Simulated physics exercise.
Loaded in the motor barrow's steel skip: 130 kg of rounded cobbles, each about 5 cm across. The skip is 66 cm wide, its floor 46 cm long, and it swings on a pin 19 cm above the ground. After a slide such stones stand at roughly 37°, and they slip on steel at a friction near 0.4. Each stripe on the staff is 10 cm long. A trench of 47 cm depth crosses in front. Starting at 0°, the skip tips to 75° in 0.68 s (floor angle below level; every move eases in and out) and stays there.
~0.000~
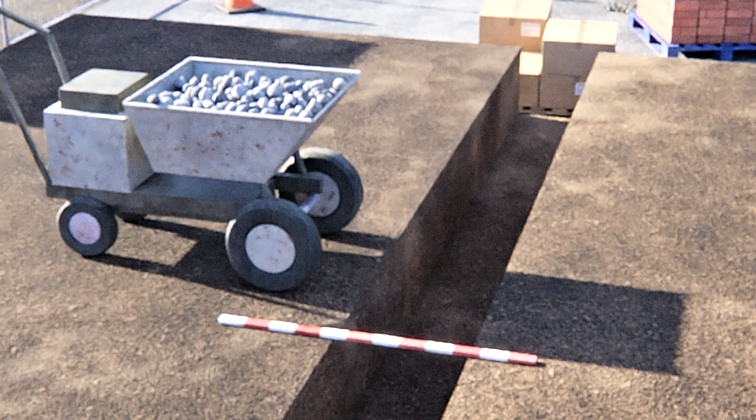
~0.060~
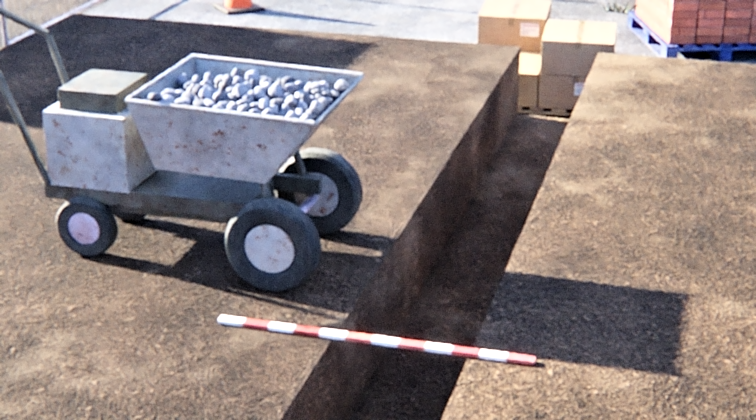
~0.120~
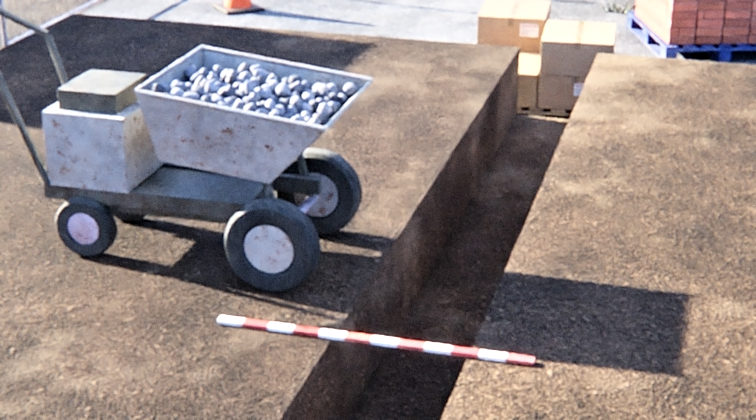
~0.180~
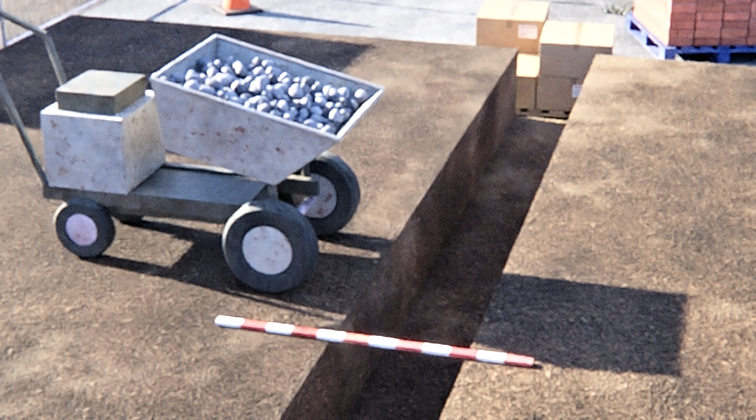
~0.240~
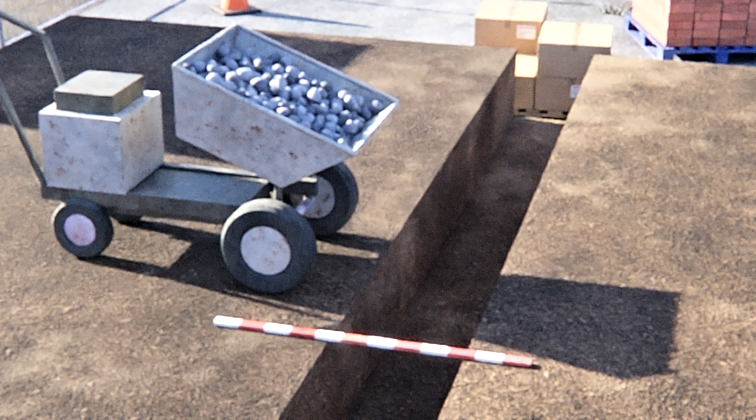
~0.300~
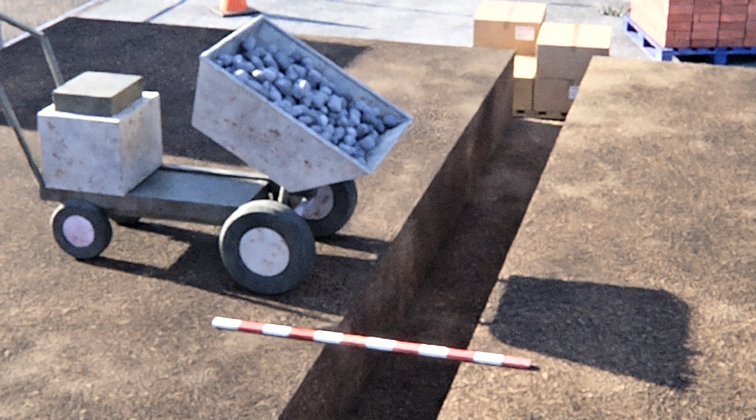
A pale, speckled motor barrow loaded with grey stones stands at left on brown earth, viewed from above at an angle in bright sunlight. A red-and-white striped staff lies across a dark trench in front of it, with cardboard boxes, a brick stack on a blue pallet and an orange cone behind. The skip tilts steadily forward to the right, its rear rising as the stones shift inside, while the wheels stay put and the view barely drifts.
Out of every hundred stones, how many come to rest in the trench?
Some 72 per cent of it.
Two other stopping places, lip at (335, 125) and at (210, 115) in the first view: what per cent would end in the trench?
First some 45, then 85 per cent.
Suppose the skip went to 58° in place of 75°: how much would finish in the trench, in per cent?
It would be near 50 per cent.
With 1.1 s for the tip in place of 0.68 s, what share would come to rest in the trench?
In that case some 85 per cent.
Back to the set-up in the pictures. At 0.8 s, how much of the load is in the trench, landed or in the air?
About 40 per cent by then.
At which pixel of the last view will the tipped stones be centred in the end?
Near (468, 365).
After 0.5 s the floor is at 63°; 100 % in the skip; the foremost stones are at (421, 206).
After 0.8 s the floor is at 75°; 54 % in the skip, 38 % in the trench, 8 % past the trench; the foremost stones are at (524, 285).
After 1.1 s the floor is at 75°; 10 % in the skip, 62 % in the trench, 28 % past the trench; the foremost stones are at (694, 300).
After 3.1 s the floor is at 75°; 0 % in the skip, 72 % in the trench, 28 % past the trench; the foremost stones are past the picture's edge.
